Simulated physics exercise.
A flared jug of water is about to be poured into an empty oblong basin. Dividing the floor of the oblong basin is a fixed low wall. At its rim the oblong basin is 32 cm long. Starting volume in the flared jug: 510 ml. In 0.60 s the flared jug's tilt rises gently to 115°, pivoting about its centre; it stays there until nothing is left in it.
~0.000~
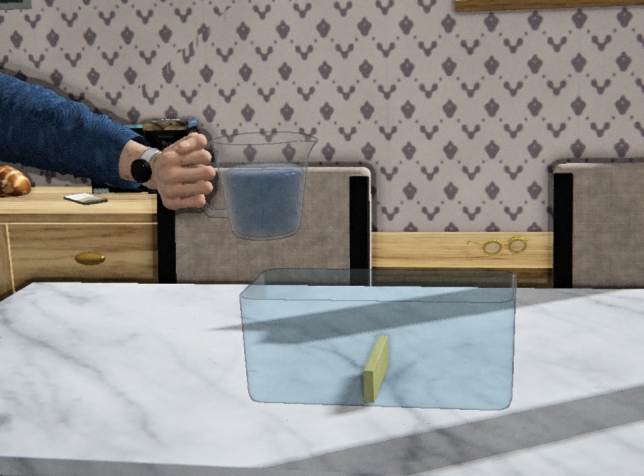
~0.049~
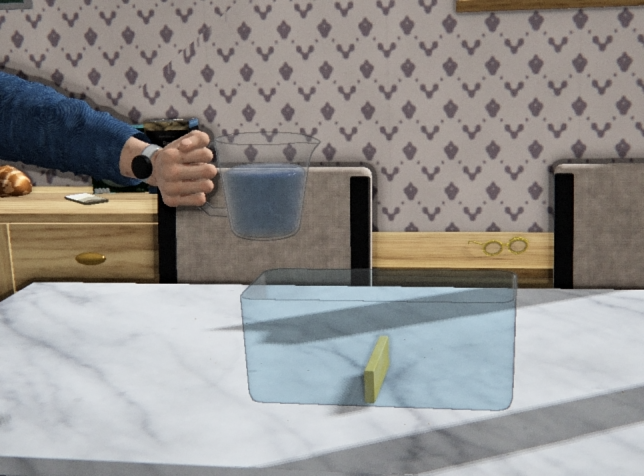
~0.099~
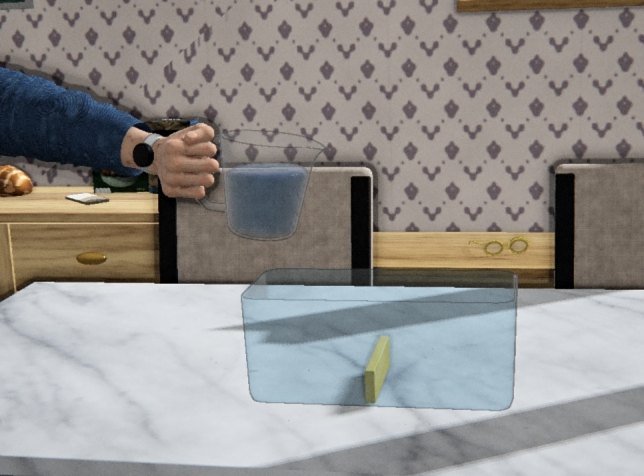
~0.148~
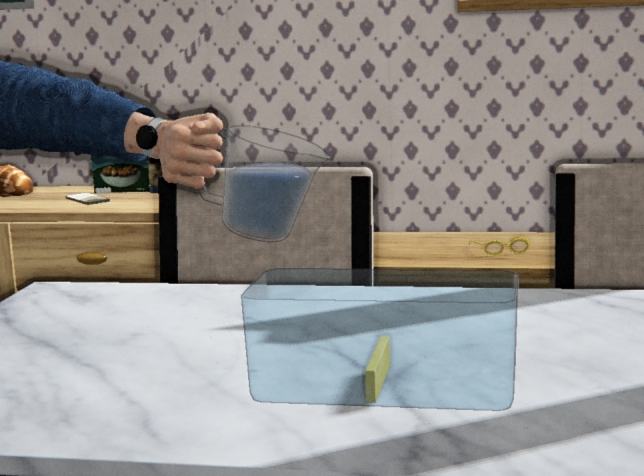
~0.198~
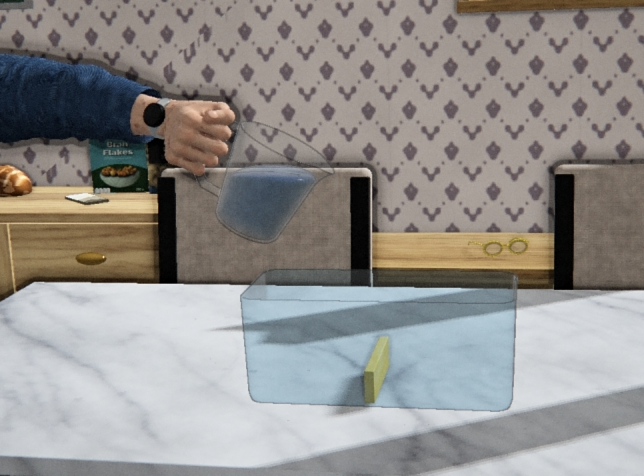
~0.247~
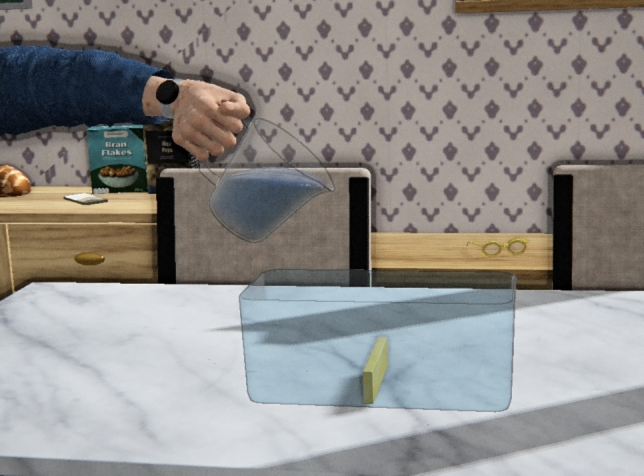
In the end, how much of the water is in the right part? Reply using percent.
Roughly 16 percent is in the right part.
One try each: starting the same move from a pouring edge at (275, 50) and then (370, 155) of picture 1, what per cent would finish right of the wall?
The first try gives 10 percent and the second 95 percent.
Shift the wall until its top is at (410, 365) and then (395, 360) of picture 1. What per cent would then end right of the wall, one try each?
It comes to 15 per cent, and then 10 per cent.
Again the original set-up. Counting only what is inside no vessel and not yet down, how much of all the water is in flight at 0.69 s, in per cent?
Close to 5 per cent.
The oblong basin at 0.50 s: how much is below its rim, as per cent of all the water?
Estimate - around 30 in a hundred parts.
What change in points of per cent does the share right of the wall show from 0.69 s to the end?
It goes higher by about 3 %.
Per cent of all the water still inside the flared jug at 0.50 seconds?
Close to 44 in a hundred.
Then, 0.50 s in, the tilt is 108° and 43 per cent is still to pour, 23 is left of the wall and 7 right of it.
Then, 0.69 s in, the tilt is 115° and 3 per cent is still to pour, 79 is left of the wall and 13 right of it.
Then, 0.89 s in, the tilt is 115° and 0 per cent is still to pour, 83 is left of the wall and 15 right of it.
Then, 1.10 s in, the tilt is 115° and 0 per cent is still to pour, 82 is left of the wall and 16 right of it.
Finally, 82 per cent lies left of the wall, 16 right of it and 2 outside.
